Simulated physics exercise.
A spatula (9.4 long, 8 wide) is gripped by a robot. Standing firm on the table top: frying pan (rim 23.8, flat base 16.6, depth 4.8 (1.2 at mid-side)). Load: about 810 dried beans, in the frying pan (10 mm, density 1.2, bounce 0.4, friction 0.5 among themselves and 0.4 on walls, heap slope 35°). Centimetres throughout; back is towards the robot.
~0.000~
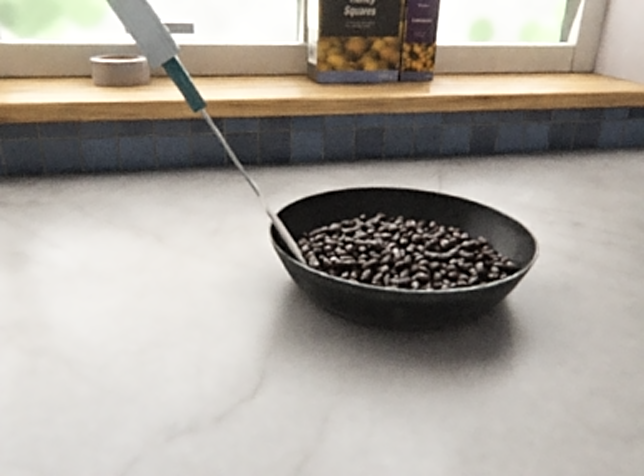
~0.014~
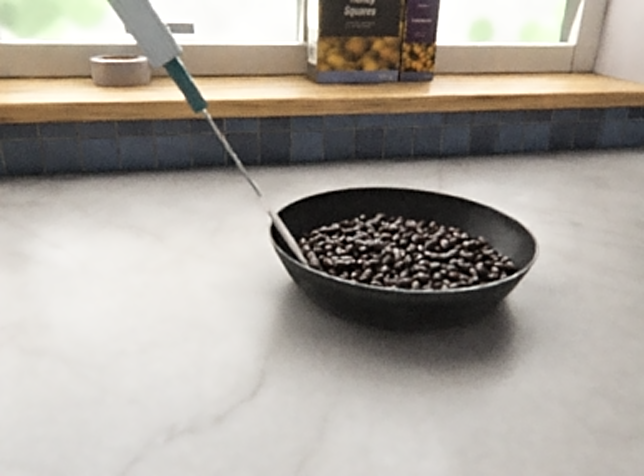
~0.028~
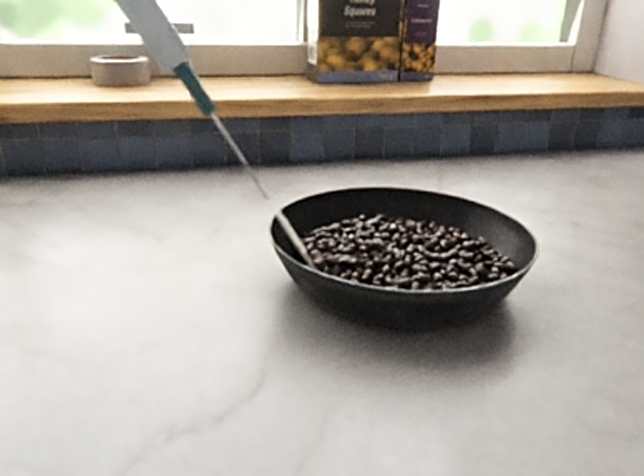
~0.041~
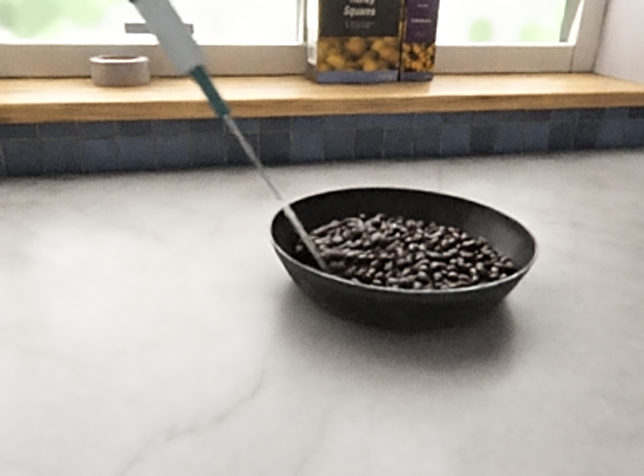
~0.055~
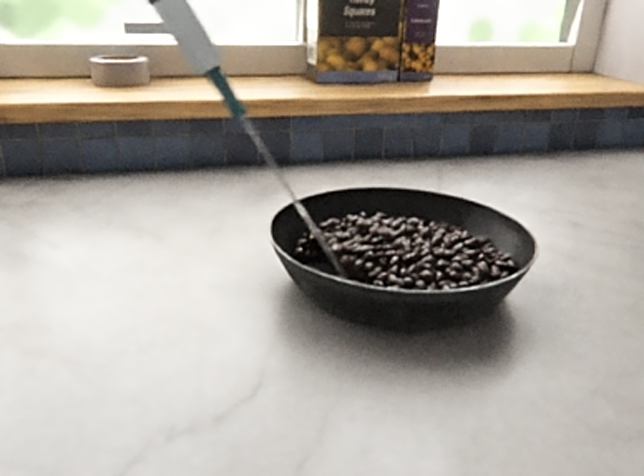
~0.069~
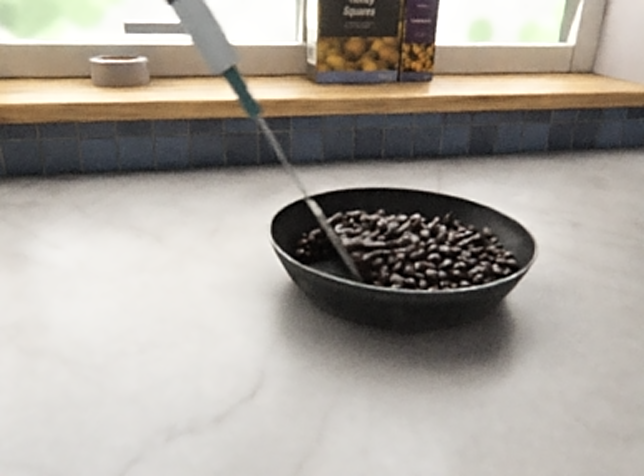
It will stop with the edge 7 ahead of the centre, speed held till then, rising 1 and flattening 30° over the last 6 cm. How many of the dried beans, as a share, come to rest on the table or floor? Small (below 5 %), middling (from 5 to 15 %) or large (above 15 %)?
A middling share, from 5 to 15 %, ends on the table or floor.
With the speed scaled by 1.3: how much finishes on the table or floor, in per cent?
About 10 per cent.
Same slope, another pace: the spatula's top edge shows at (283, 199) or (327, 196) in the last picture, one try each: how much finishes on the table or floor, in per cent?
About 5 and 15 per cent.
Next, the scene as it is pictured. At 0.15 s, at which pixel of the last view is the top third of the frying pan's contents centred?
Near (451, 232).
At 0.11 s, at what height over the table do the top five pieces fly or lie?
Roughly 6 cm.
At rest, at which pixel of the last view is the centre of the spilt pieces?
Around (523, 251).
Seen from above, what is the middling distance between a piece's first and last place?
About 4 cm.
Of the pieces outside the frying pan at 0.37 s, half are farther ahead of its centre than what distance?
About 14 cm.
After 0.11 s, sloping 59°, highest piece 6 above the table; 807 in the frying pan.
After 0.15 s, sloping 47°, highest piece 6 above the table; 806 in the frying pan, 1 on the blade or in flight.
After 0.37 s, sloping 29°, highest piece 7 above the table; 743 in the frying pan, 57 on the table or floor, 7 on the blade or in flight.
After 1.42 s, sloping 29°, highest piece 7 above the table; 741 in the frying pan, 66 on the table or floor.
In the end, 741 in the frying pan, 66 on the table or floor. That is 8 % on the table or floor.
